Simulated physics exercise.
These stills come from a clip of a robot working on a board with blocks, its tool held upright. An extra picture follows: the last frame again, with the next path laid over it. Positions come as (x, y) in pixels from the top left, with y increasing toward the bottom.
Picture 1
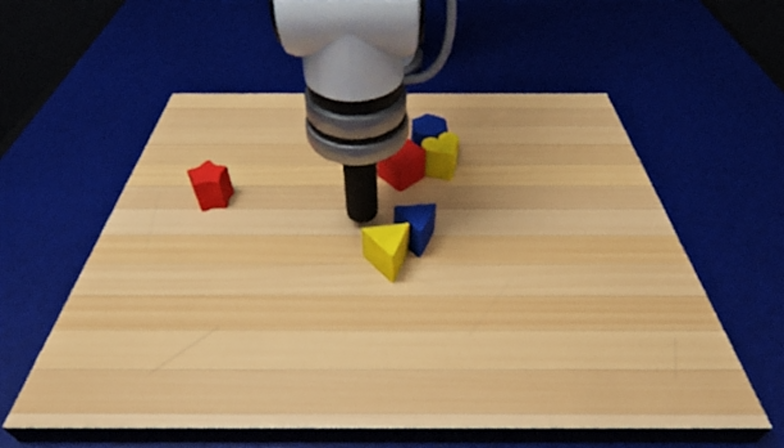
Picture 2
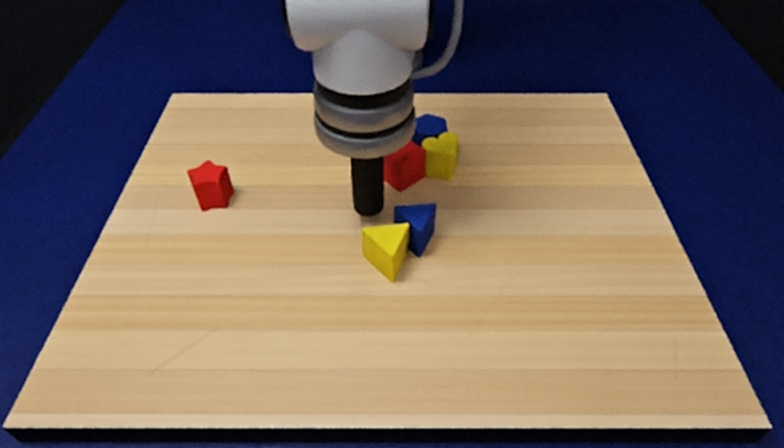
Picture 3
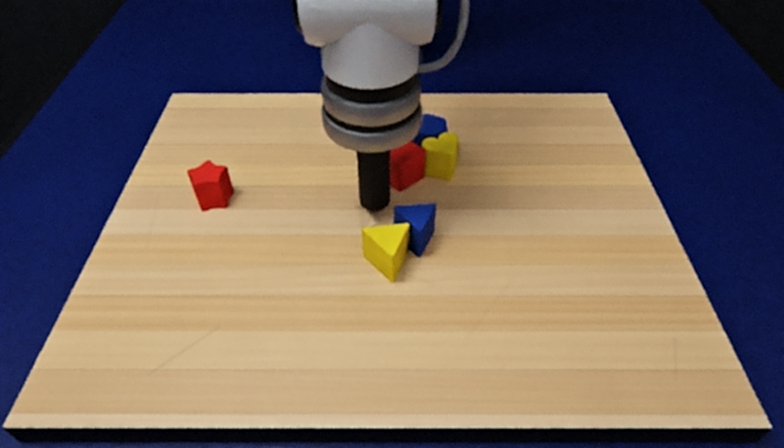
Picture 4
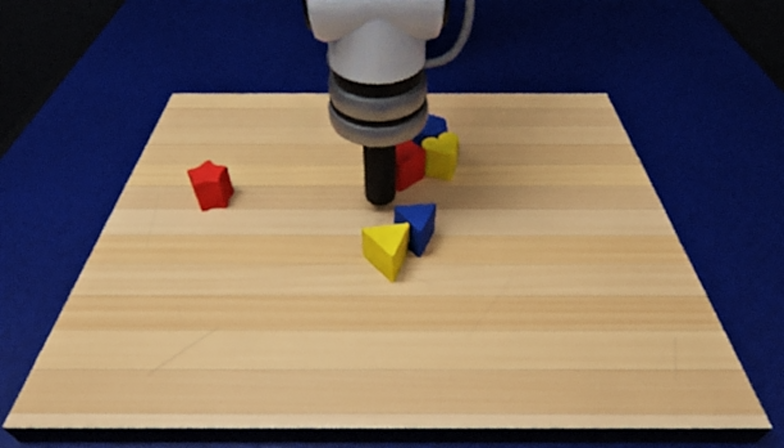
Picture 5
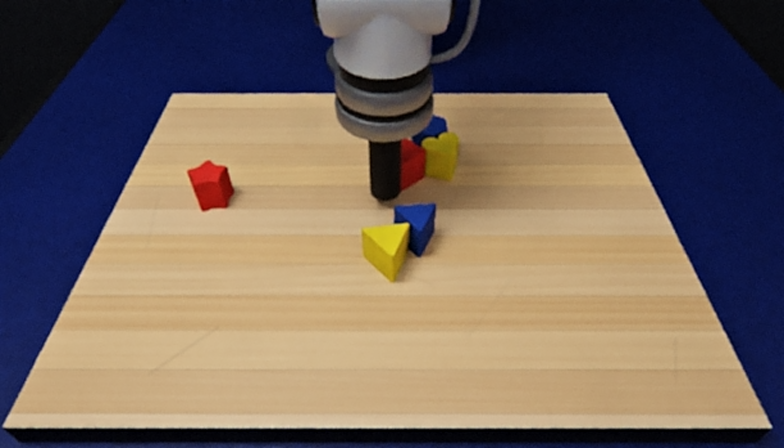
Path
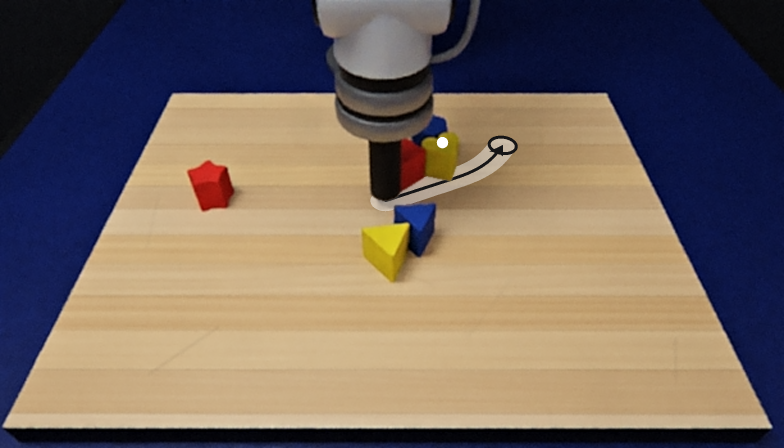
A robot arm with a black tip moved slightly right and away across a wooden board, partly covering a red block in a small cluster, while all the colored blocks stayed still.
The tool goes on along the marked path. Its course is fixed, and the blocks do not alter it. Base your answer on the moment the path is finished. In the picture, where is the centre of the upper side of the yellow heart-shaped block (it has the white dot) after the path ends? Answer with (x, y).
The answer is (465, 125).
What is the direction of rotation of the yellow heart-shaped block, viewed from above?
Twists anticlockwise.
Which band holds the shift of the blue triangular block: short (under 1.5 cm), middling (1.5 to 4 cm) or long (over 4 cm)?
Displaced less than 1.5 cm.
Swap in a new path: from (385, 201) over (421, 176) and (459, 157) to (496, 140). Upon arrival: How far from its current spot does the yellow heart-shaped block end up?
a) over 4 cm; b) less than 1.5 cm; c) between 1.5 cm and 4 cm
Choice a: Over 4 cm.
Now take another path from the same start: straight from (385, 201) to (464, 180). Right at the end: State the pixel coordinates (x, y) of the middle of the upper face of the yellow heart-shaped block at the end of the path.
It is going to be at (457, 134).
Drawn move, from (385, 201) over (433, 185) and (476, 169) to (503, 145); the dot is on the yellow heart-shaped block.
The first path, step by step. One third of the way, tool (435, 175); red square (413, 140), turned 65° anticlockwise; blue hexagonal block (432, 118), turned 25° anticlockwise; yellow heart-shaped block (449, 138), turned 35° clockwise.
Two thirds of the way, tool (479, 159); red square (414, 140), turned 65° anticlockwise; blue hexagonal block (431, 118), turned 25° anticlockwise; yellow heart-shaped block (462, 127), turned 45° anticlockwise.
At the end, tool (504, 136); red square (414, 140), turned 65° anticlockwise; blue triangular block still; blue hexagonal block (431, 117), turned 25° anticlockwise; yellow heart-shaped block (465, 125), turned 60° anticlockwise.
